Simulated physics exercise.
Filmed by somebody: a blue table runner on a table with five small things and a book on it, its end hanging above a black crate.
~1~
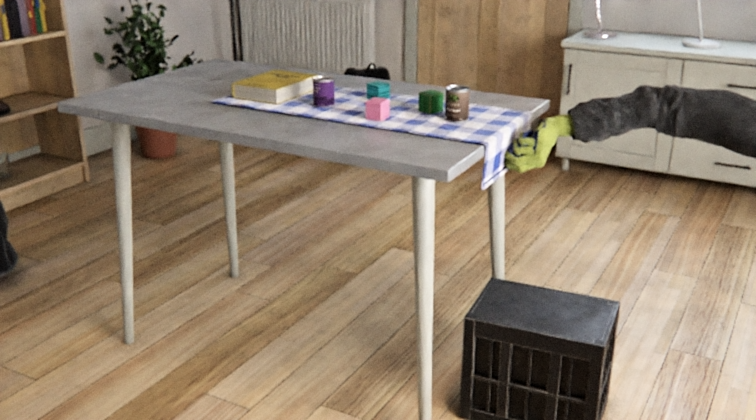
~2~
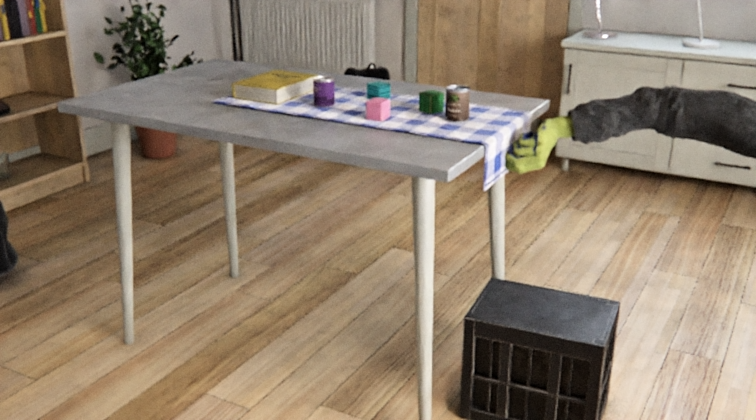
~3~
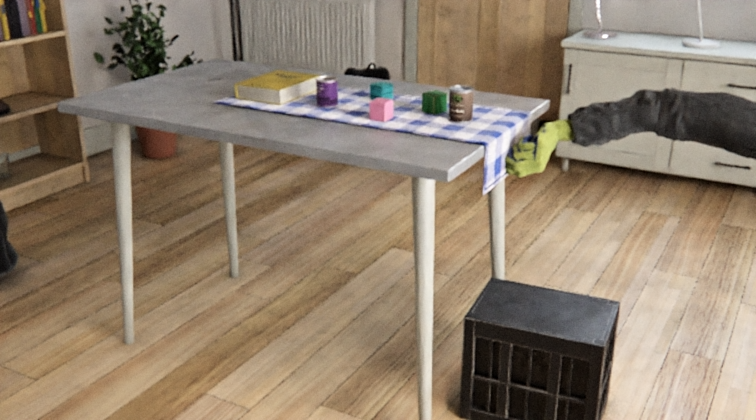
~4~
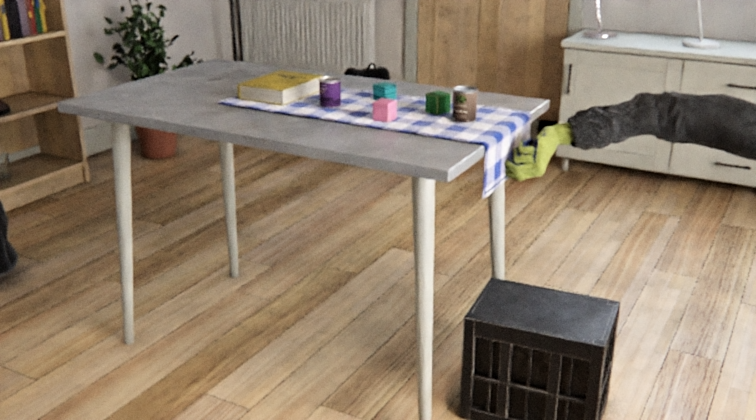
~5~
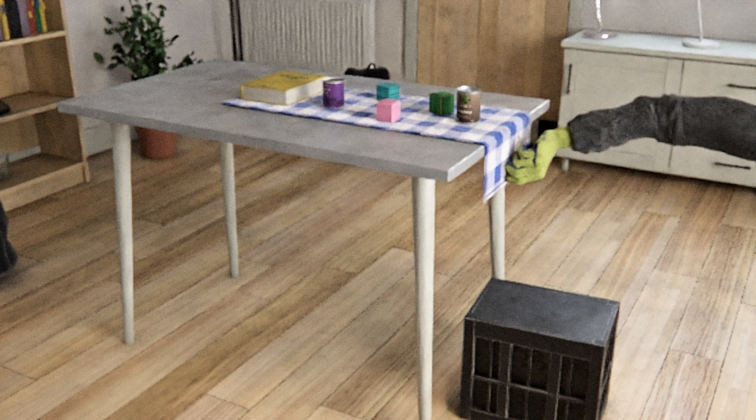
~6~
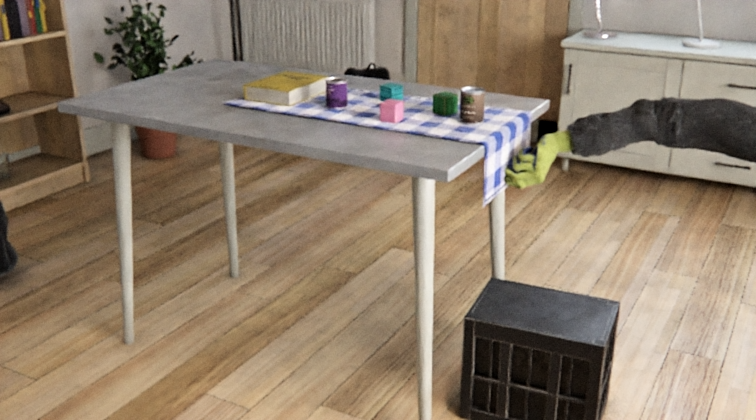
A blue-and-white checked runner is drawn slowly over the right end of a grey table by a yellow-gloved hand, its hanging end creeping lower above a black crate. The cans and coloured cubes on it shift slightly to the right with the cloth, staying upright beside a yellow book.
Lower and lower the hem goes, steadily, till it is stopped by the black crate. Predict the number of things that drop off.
I expect three of them not to stay on top.
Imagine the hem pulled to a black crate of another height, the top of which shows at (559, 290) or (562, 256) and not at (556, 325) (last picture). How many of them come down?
The tally is 2 and 1.
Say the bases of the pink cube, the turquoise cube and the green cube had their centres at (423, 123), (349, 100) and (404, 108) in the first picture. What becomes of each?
Looking at each one, the pink cube drops away, the turquoise cube remains in position and the green cube drops away.
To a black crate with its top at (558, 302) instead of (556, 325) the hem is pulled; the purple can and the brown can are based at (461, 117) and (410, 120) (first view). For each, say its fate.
Final state: The purple can is no longer up, the brown can is no longer up.
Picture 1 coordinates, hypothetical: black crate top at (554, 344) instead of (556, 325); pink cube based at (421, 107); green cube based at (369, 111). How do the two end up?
The pink cube is lost, the green cube is lost.
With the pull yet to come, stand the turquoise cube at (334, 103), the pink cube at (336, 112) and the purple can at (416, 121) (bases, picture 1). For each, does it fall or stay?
Short version: Turquoise cube stays, pink cube stays, purple can drops.
A little later, hem near (506, 237); brown can gone.
Next, hem on the crate; brown can, green cube and pink cube gone.
When it is over, hem on the crate; brown can, green cube and pink cube gone. The answer is three.
